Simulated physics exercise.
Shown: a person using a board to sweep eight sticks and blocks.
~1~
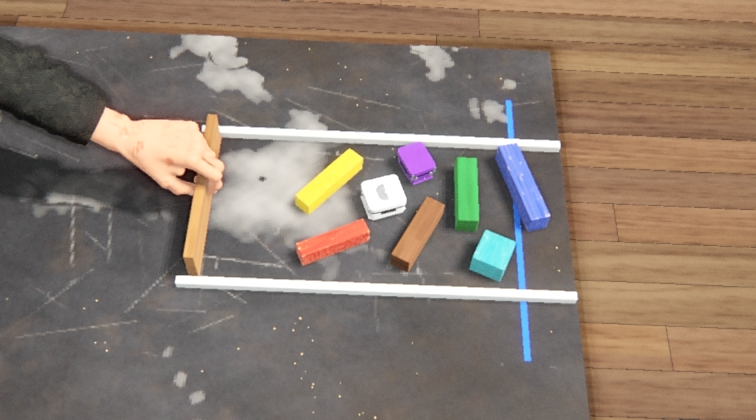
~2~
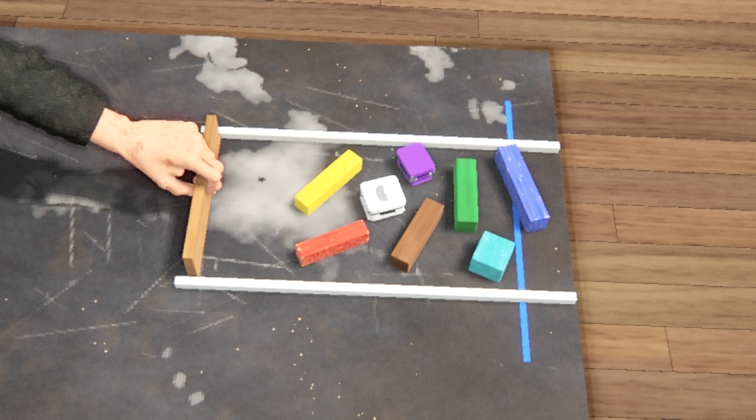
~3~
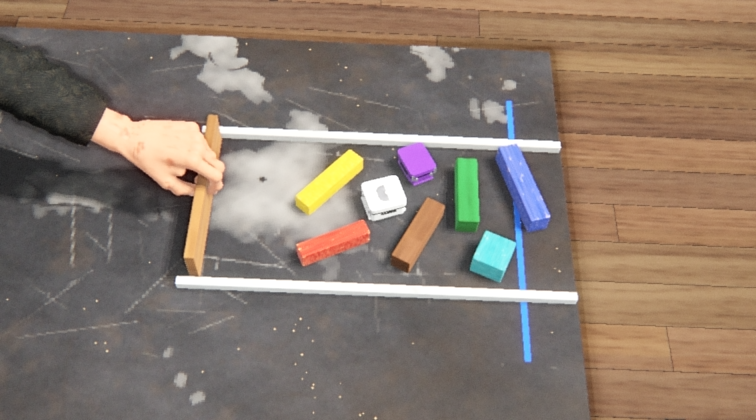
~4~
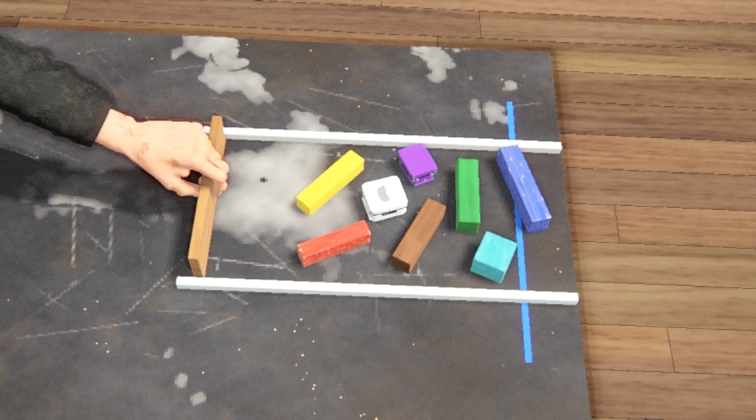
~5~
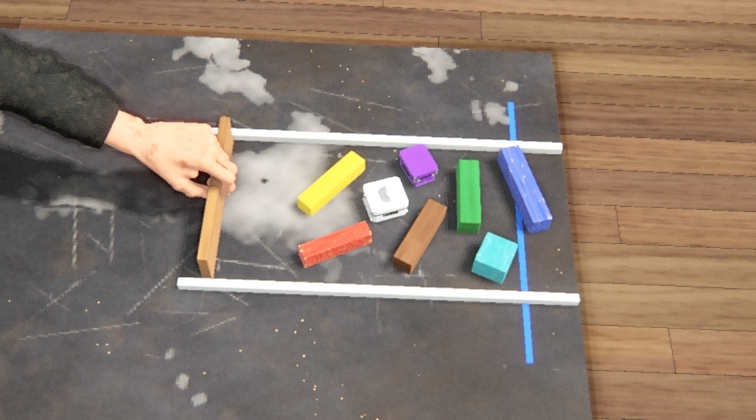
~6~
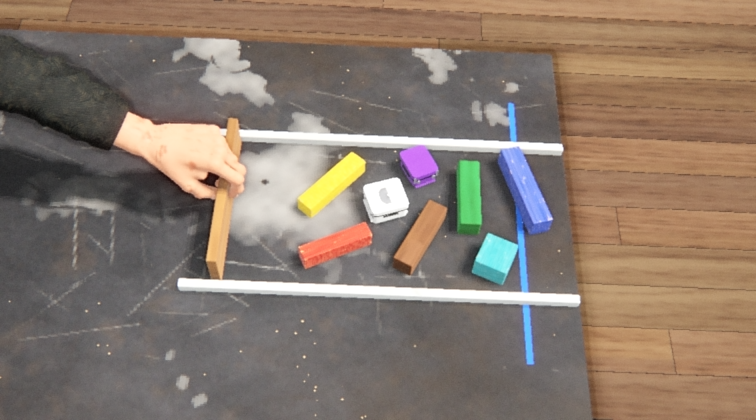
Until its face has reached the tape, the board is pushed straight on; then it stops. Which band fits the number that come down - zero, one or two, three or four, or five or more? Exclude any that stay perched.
Most likely the ones that land below will number more than a pair, under five.
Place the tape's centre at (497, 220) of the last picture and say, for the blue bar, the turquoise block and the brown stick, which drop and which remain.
Starting with the blue bar, it ends up falling, then the turquoise block keeps its place, then the brown stick keeps its place.
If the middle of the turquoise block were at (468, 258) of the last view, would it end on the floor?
The turquoise block comes down.
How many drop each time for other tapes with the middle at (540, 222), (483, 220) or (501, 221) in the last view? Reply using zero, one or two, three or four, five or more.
Tape by tape, the falls would be five or more, then zero, then 1 or 2.
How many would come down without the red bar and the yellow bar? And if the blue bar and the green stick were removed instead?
First try 2, second try 1.
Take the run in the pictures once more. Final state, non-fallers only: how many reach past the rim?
2 of them.
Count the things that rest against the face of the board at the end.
It ends up touching 2.
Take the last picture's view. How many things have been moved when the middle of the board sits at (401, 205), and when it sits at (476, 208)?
That gives 6 for the first and 8 for the second.
A little later, none off yet; blue bar at rest near (524, 189); turquoise block at rest near (495, 259); green stick at rest near (469, 197).
Next, none off yet; blue bar at rest near (524, 189); turquoise block at rest near (495, 259); green stick moving near (477, 198).
Later still, none off yet; blue bar shifted a little near (559, 191); turquoise block shifted about its own width near (538, 264); green stick shifted about its own width near (539, 199).
When it is over, the number that fall off is three or four; down, green stick, turquoise block and blue bar.
